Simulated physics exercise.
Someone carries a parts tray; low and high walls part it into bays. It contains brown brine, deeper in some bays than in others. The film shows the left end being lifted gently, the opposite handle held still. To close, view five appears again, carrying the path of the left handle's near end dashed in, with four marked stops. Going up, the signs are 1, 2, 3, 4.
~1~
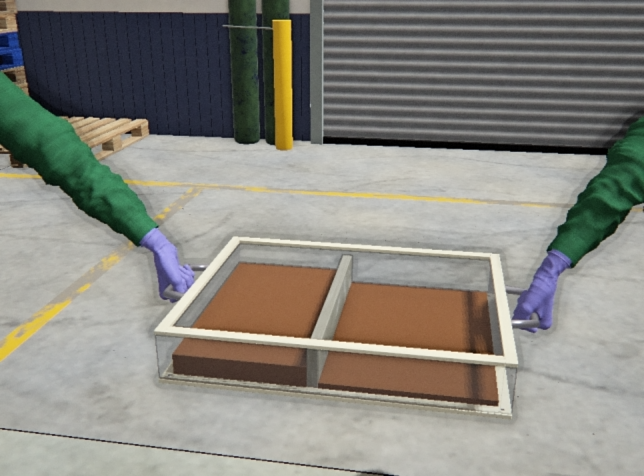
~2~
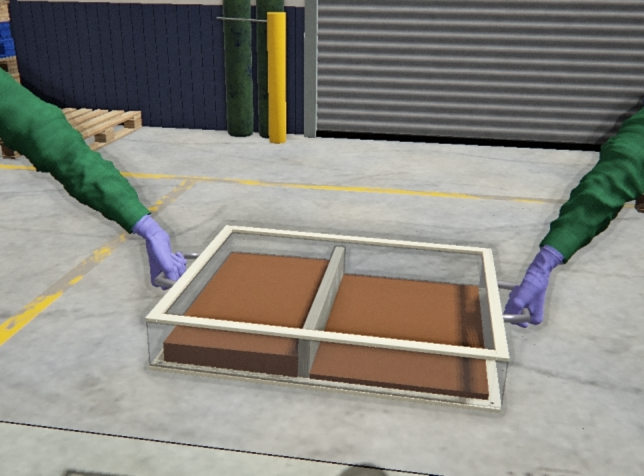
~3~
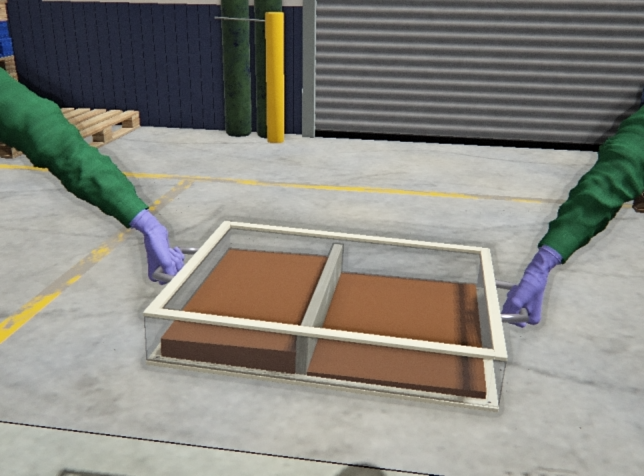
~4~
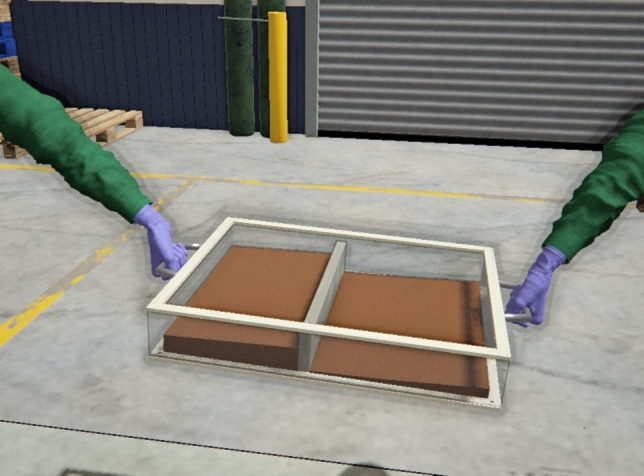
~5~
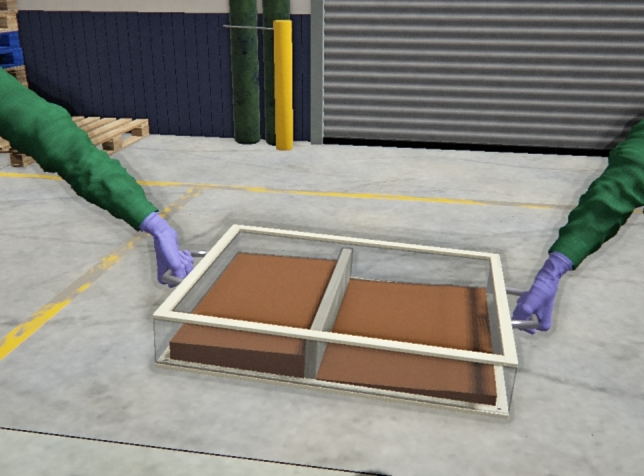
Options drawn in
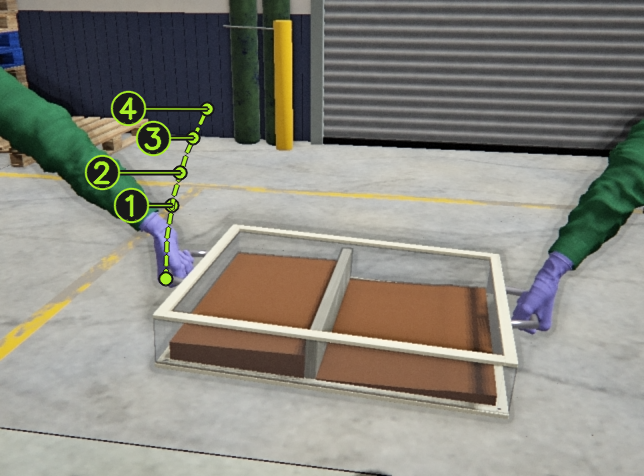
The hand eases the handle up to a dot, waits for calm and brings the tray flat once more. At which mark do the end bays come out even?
3 beats the others.
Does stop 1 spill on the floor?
No.
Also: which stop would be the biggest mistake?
That would be 1.
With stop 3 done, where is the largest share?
The right bay.
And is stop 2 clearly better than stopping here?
Yes, it helps clearly.
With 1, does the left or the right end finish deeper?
The left one.
In lime, 1 at (171, 205); 2 at (180, 172); 3 at (193, 137); 4 at (207, 109).
With 1, the left end bay stands much deeper than the other; nothing spills.
With 2, the left end bay stands much deeper than the other; nothing spills.
With 3, the two end bays stand about equally deep; nothing spills.
With 4, the right end bay stands a little deeper than the other; about 5 % goes over the rim.
